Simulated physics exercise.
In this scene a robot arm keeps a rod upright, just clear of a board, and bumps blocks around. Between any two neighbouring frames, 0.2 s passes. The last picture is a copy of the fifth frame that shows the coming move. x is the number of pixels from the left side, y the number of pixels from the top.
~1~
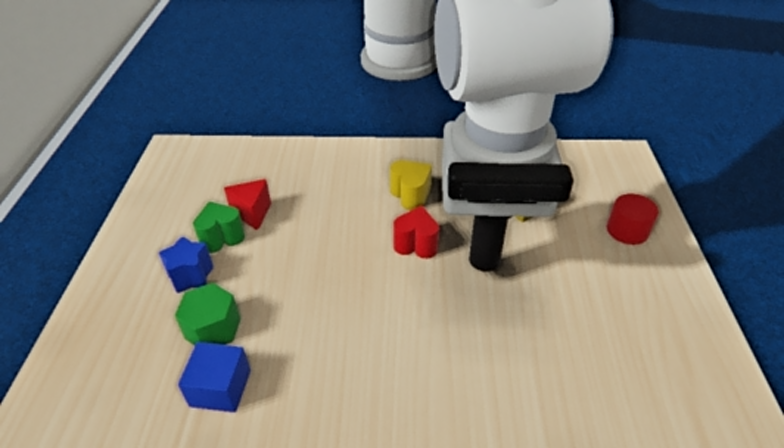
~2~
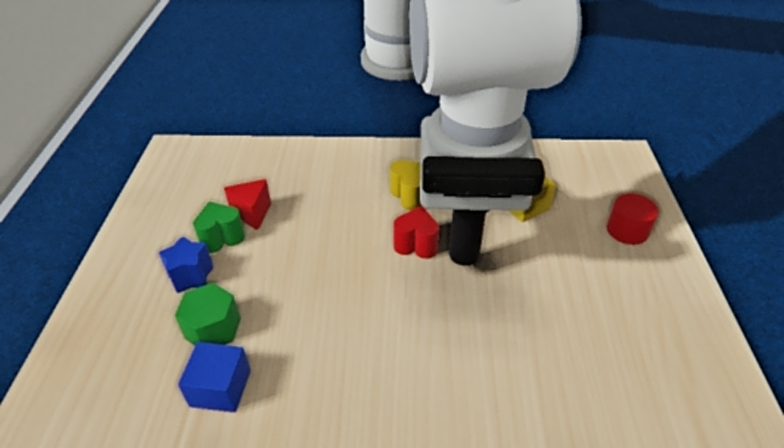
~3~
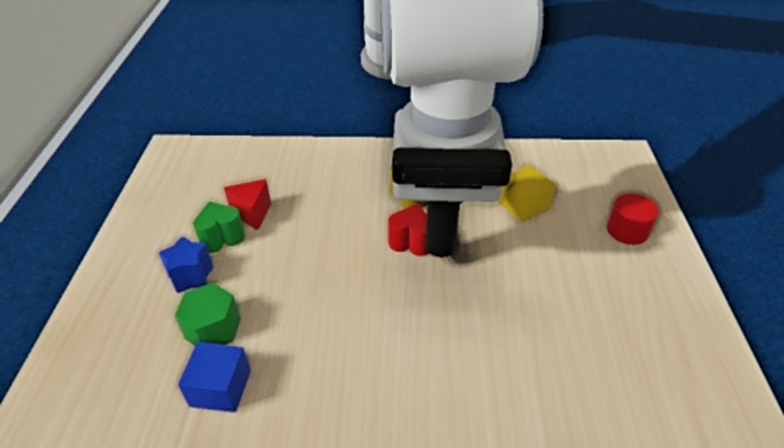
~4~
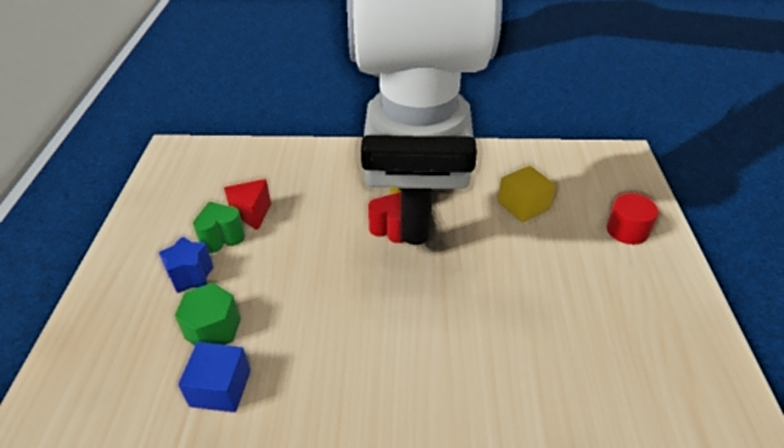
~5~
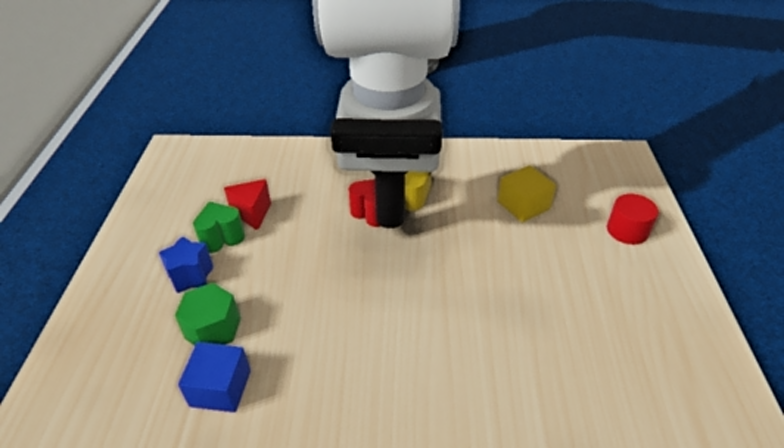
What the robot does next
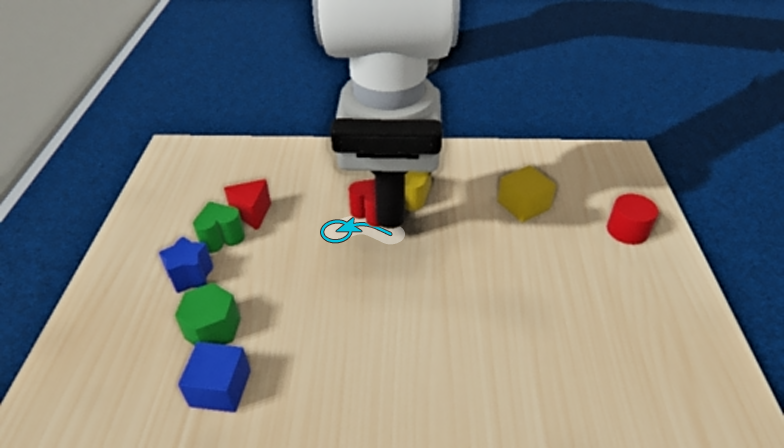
On a wooden board, a robot arm's black rod pushes a red heart block left.
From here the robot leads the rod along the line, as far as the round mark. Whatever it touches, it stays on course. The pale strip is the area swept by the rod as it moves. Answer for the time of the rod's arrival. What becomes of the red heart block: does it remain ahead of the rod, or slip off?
The rod has moved past the red heart block by the time the path ends.
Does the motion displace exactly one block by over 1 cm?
Going by the path, yes.
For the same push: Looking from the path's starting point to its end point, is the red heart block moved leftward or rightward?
That block drifts right.
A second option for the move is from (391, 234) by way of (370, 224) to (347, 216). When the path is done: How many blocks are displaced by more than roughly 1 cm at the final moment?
By the end of the path, one block has moved more than about a centimetre.
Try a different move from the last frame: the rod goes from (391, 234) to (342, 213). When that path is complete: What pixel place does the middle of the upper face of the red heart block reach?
It should be at (348, 168) by then.
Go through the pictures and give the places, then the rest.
The first frame shows lower end of the rod at (484, 261), tops of blocks, red heart block at (417, 222), yellow heart block at (411, 172).
The second frame shows rod at (464, 255), blocks as before.
The third frame shows rod at (441, 247), red heart block at (412, 219).
The fourth frame shows rod at (415, 235), red heart block at (391, 206).
The fifth frame shows rod at (390, 219), red heart block at (370, 190), yellow heart block partly hidden.
The drawn path runs from (391, 234) by way of (374, 226) and (355, 225) to (336, 231).
The first path, step by step. Halfway along, rod at (363, 210); red heart block at (356, 178), turned 30° clockwise.
At the end, rod at (335, 217); red heart block at (354, 177), turned 40° clockwise; yellow heart block not moved.
